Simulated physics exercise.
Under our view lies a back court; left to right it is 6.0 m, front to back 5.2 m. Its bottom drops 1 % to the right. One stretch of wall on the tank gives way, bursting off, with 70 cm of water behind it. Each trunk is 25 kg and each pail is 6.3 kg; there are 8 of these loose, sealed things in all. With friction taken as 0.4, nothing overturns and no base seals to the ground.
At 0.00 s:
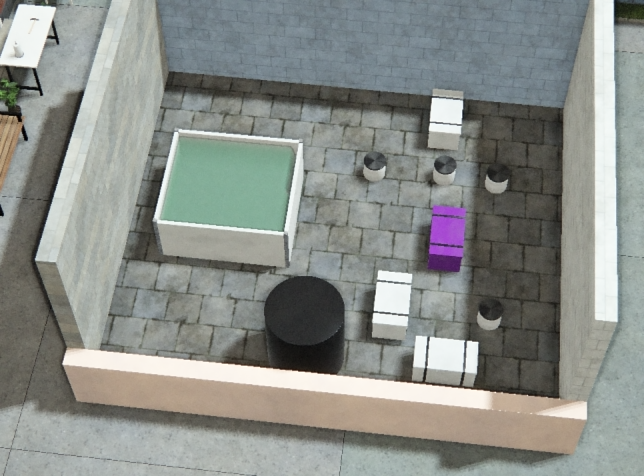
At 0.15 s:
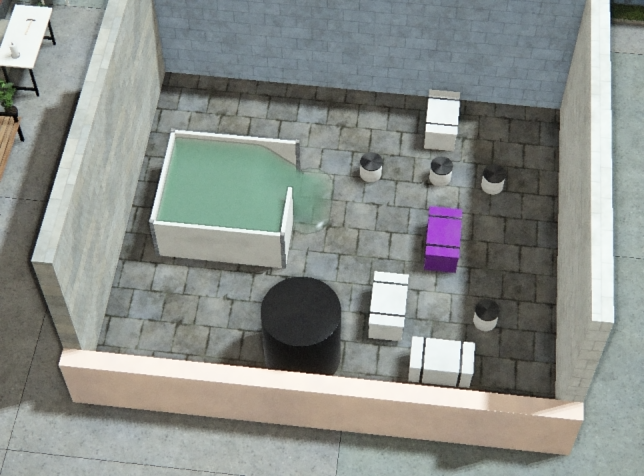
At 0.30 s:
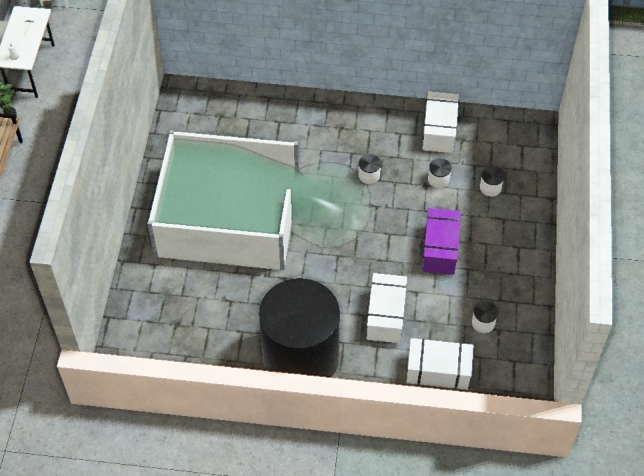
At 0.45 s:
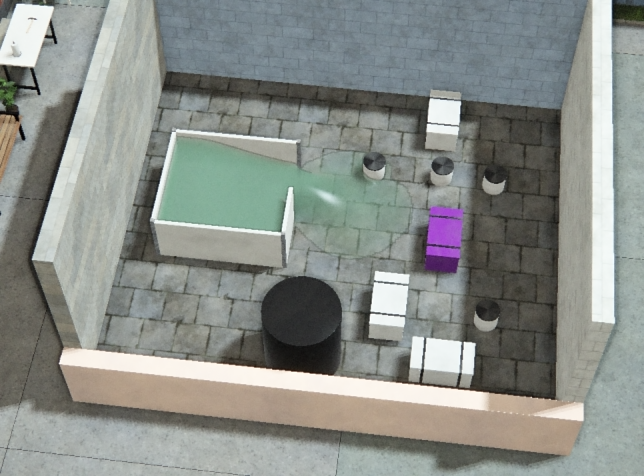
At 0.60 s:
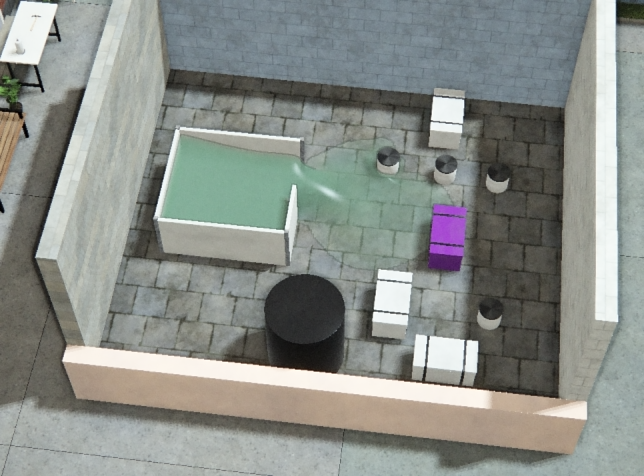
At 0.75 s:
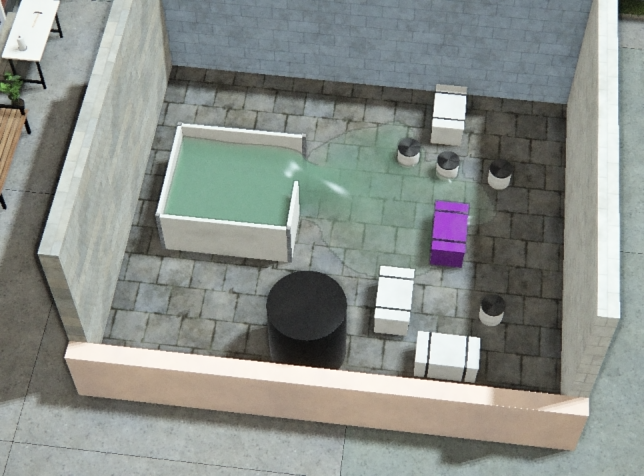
Green water sits still in a white-walled tank on the left of a paved, walled court, until the tank's right side opens and it pours out. The water fans rightward over the stones in a thin, widening sheet, reaching the small round pails and pushing one to the right, while the purple trunk stays put.
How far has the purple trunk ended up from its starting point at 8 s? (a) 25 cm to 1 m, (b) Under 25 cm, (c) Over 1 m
c, over 1 m.
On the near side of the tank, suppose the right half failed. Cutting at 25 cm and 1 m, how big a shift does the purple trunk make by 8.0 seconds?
The purple trunk simply stays where it is.
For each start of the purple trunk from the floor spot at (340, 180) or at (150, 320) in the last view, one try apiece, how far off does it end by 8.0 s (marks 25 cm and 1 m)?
In turn: It ends far away; it holds its place.
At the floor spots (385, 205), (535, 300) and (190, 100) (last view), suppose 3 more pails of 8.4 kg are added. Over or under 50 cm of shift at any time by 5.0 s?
So that's beyond the threshold, beyond the threshold and within the threshold, in that sequence.
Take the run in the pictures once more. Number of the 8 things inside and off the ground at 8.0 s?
The count is 4.
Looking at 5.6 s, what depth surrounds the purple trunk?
Around 13 cm.
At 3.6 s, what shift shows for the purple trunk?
Displacement by then near 200 cm.
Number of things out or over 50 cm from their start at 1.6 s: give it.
That would be 5.
After 1.6 s the purple trunk is near (517, 240), 0.9 m from its start, aground; 1 afloat.
After 3.6 s the purple trunk is near (530, 329), 1.9 m from its start, afloat; 6 afloat.
After 5.6 s the purple trunk is near (466, 362), 2.1 m from its start, afloat; 6 afloat.
After 8.0 s the purple trunk is near (380, 333), 2.0 m from its start, afloat; 4 afloat.
